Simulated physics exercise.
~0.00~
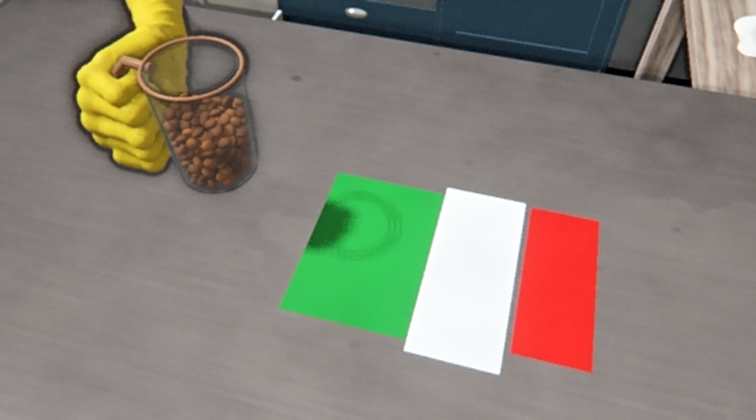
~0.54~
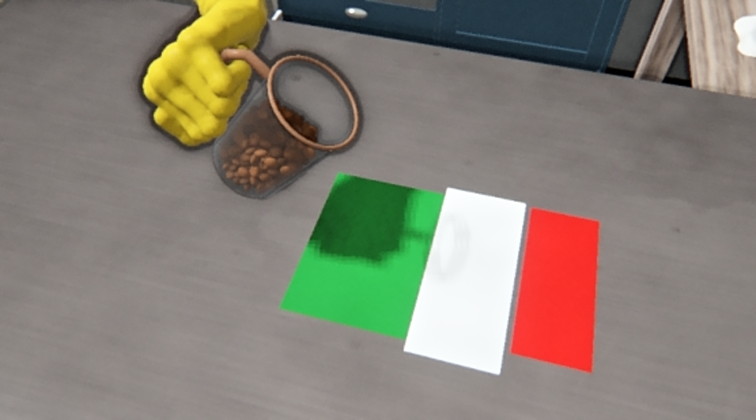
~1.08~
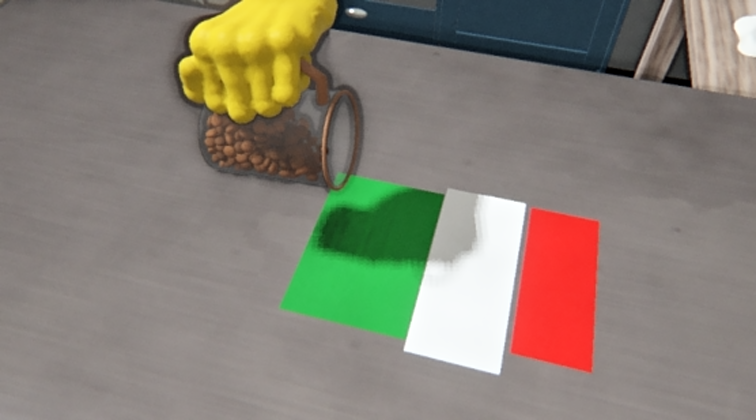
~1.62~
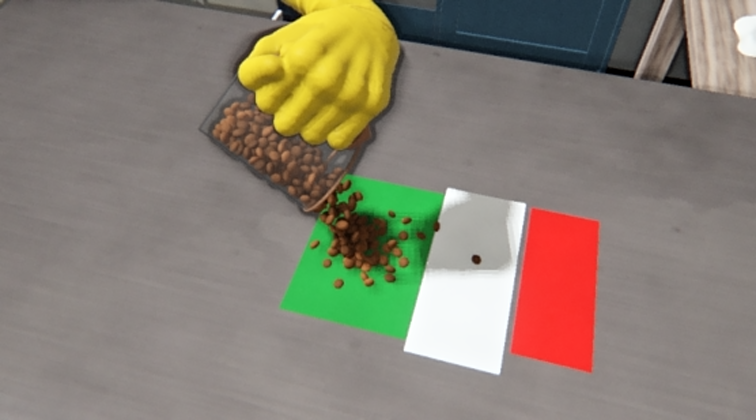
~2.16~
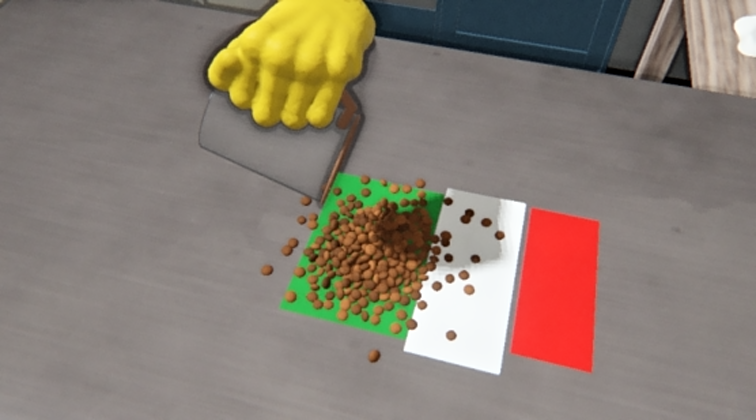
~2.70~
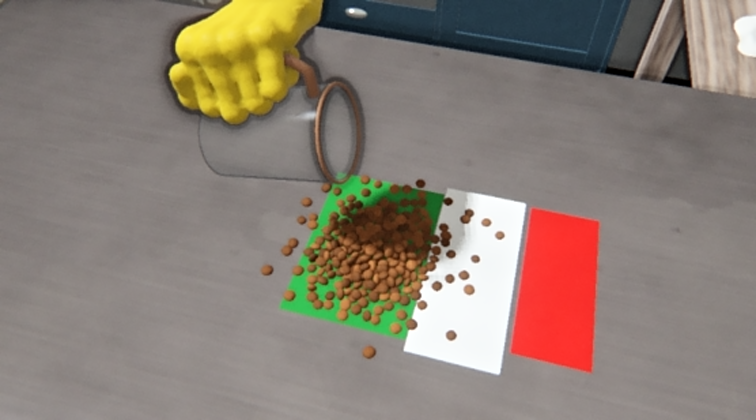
A yellow-gloved hand tips a clear cup, spilling brown kibble mostly onto the green mat.
